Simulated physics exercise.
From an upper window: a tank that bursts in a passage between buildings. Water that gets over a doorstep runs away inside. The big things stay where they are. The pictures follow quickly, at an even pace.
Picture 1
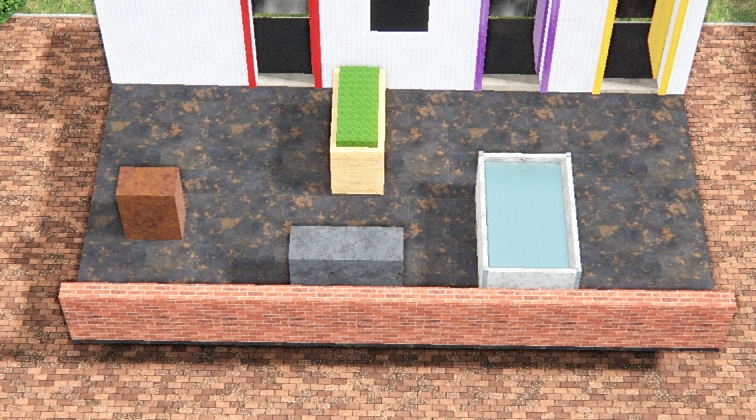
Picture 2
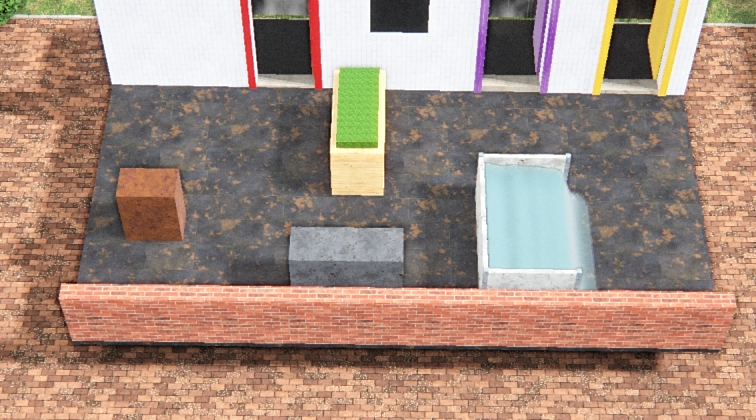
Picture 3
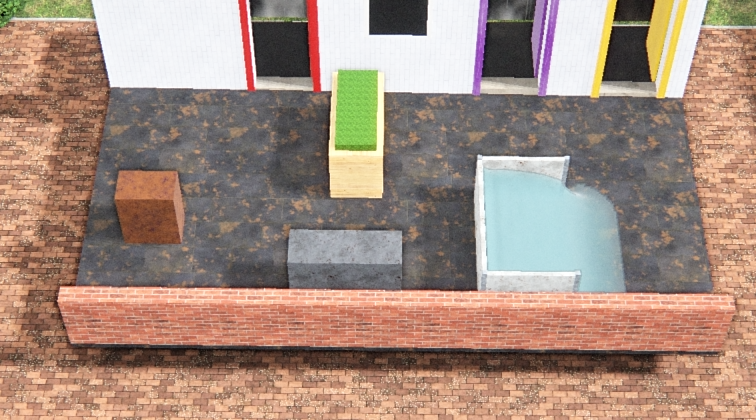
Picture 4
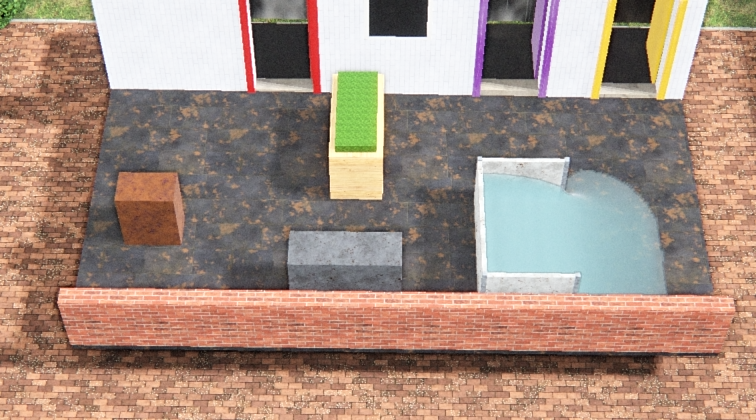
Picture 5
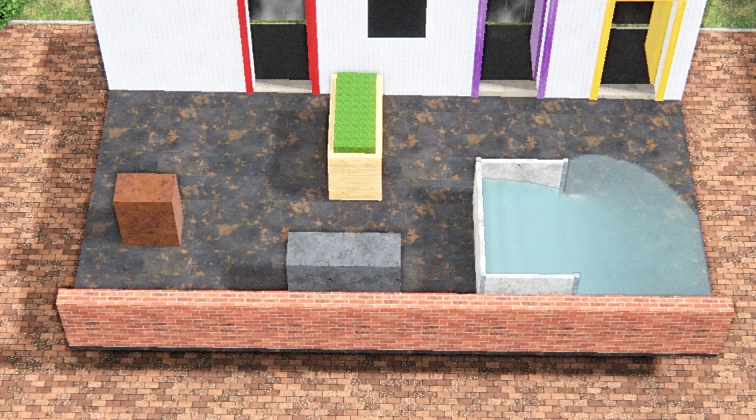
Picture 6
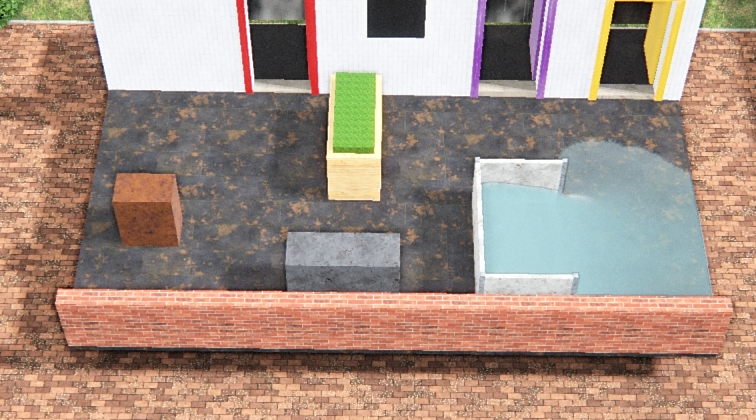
Paved yard between buildings, seen from above, with water pouring from the right side of a white-walled tank and spreading across dark ground.
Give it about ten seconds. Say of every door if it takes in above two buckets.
One by one: The yellow door admits no more than that; the red door admits no more than that; the purple door admits no more than that.
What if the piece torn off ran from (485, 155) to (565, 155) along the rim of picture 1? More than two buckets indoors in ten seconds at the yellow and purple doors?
In short: Yellow takes more, purple lets more in.
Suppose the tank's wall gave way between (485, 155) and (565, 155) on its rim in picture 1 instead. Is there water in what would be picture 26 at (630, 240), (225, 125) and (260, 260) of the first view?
One after the other: Not flooded, under water, free of water.
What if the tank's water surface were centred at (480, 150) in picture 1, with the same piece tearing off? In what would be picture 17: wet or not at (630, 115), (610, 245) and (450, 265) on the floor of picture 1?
As listed: Covered, flooded, free of water.
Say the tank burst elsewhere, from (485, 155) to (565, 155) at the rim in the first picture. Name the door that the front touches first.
I say the purple one.
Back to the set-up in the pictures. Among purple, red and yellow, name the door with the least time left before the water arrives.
It is the one in yellow.
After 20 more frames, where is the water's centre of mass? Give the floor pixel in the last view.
Close to (588, 253).
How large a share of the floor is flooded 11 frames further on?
About 20 per cent.
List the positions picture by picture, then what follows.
The first picture shows still water in the water tank at (528, 215).
In the second picture, the front is at a hidden place, out from the gap at (566, 240).
In the third picture, water pours out at (565, 243) and has run to a hidden place.
In the fourth picture, water pours out at (564, 247) and has run to (615, 183).
In the fifth picture, water pours out at (563, 248) and has run to a hidden place.
In the sixth picture, the front is at (690, 179), out from the gap at (562, 249).
A moment on, water covers 20 % of the floor; the yellow door not reached, the red door not reached, the purple door not reached.
Next, water covers 20 % of the floor; the yellow door wet at the sill, nothing in, the red door not reached, the purple door not reached.
Then, water covers 20 % of the floor; the yellow door wet at the sill, nothing in, the red door not reached, the purple door not reached.
Later, water covers 15 % of the floor; the yellow door wet at the sill, nothing in, the red door not reached, the purple door not reached.
In the end, water covers 0 % of the floor; the yellow door wet at the sill, nothing in, the red door not reached, the purple door not reached.
